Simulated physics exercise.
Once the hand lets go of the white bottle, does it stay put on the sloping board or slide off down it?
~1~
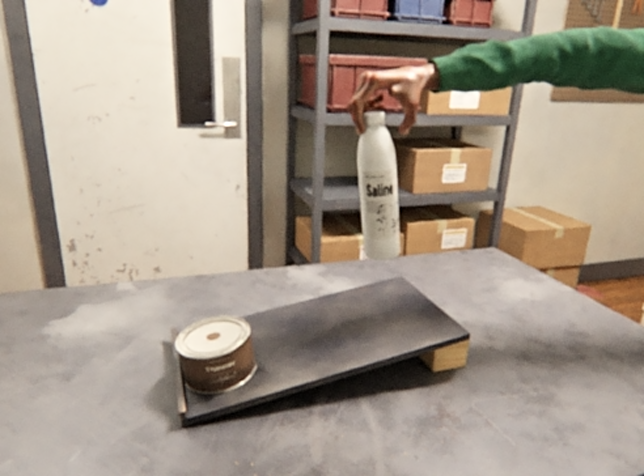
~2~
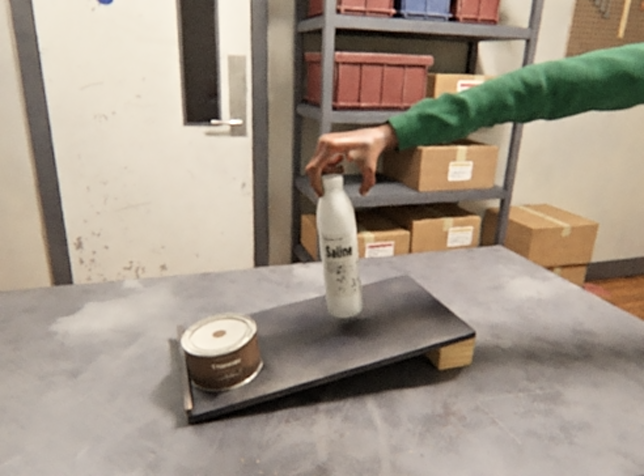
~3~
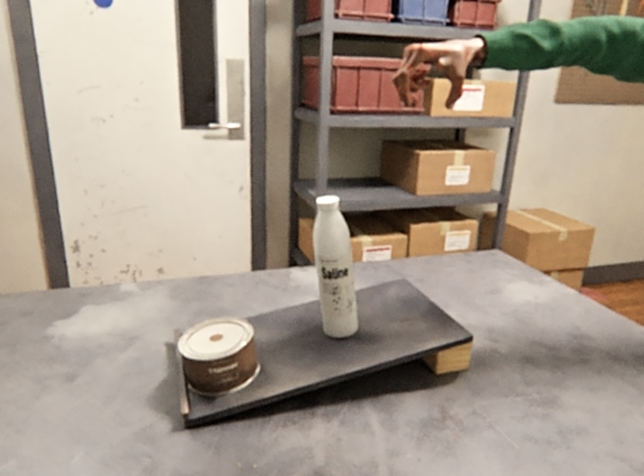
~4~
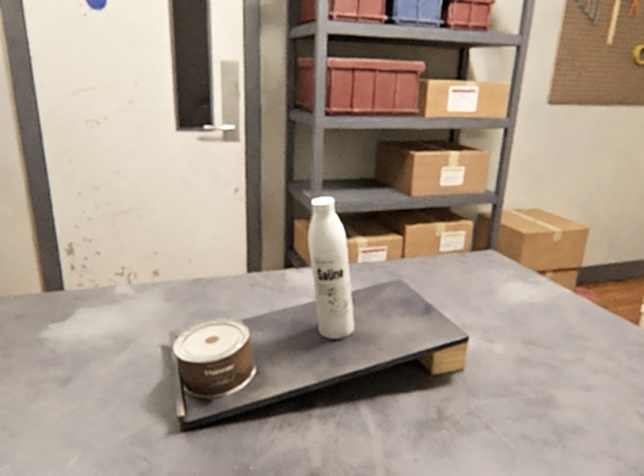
It stays put. The white bottle keeps its place on the sloping board after the hand has gone, still leaning a little.
